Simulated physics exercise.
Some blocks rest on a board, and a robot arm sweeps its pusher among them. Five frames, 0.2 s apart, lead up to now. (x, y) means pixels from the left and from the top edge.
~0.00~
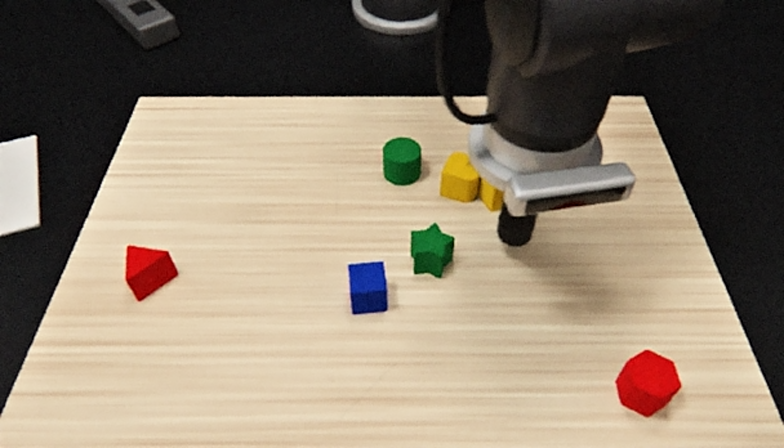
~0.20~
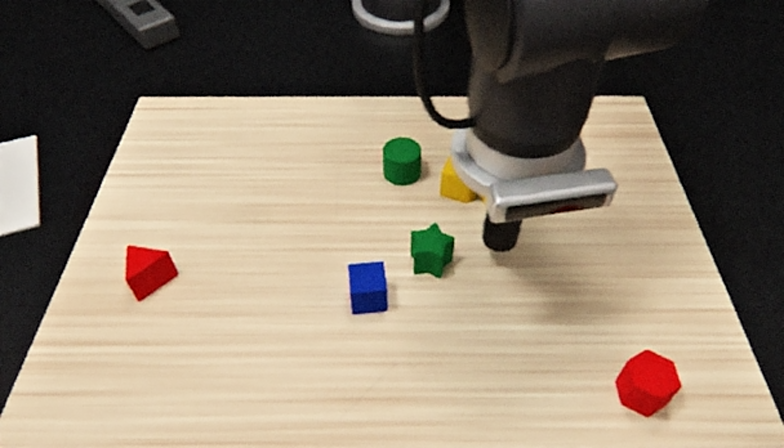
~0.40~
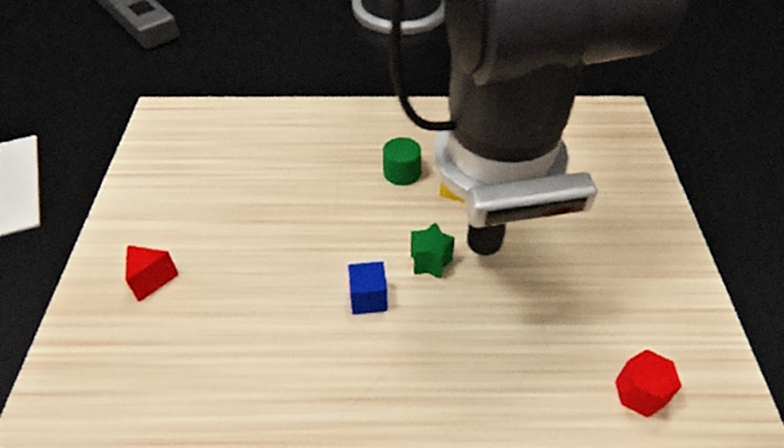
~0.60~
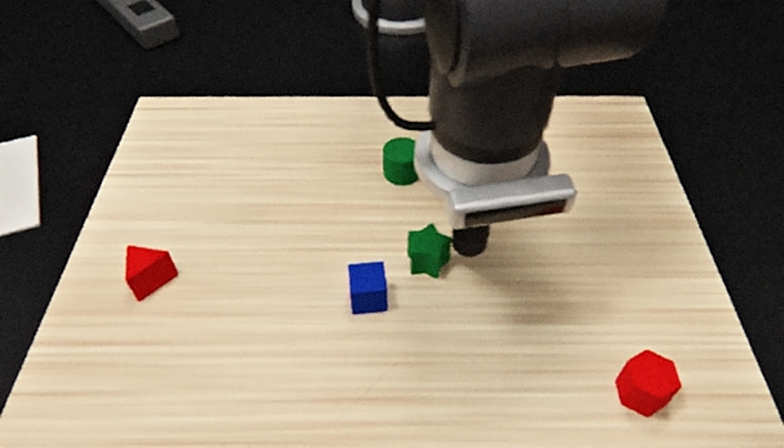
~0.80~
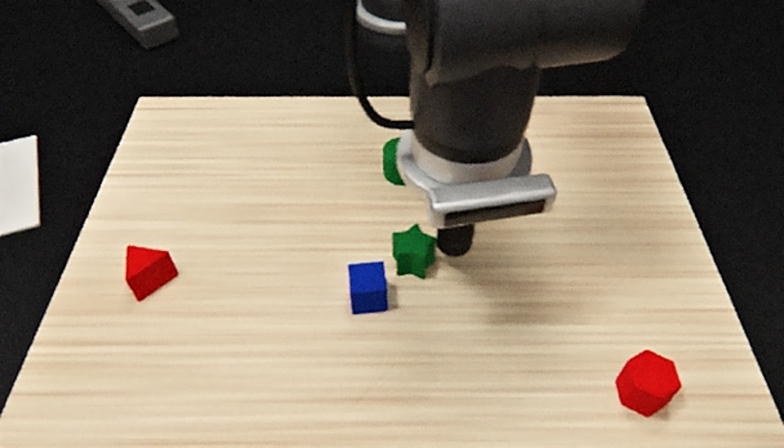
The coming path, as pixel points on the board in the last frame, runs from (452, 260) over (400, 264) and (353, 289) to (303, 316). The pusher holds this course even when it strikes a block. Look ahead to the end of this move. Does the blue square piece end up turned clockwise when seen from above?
That would be a no.
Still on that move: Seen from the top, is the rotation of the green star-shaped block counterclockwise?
In short: No.
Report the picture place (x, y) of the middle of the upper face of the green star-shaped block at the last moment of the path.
Somewhere near (309, 256).
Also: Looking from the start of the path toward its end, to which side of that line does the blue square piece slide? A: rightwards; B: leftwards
I choose B.
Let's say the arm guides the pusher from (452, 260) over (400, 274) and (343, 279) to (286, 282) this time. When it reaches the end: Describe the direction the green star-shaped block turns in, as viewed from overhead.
It twists with the clock when seen from above.
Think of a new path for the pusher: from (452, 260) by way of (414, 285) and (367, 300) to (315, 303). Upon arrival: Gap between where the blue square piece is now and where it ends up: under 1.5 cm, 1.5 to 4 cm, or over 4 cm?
I reckon it covers more than 4 cm.
What follows on the original path. One third of the way, pusher at (399, 249); green star-shaped block at (365, 244), turned 30° anticlockwise.
Two thirds of the way, pusher at (350, 274); blue square piece at (349, 299); green star-shaped block at (321, 253).
At the end, pusher at (300, 301); blue square piece at (344, 308), turned 25° anticlockwise; green star-shaped block at (309, 256), turned 45° clockwise; yellow square piece unmoved.
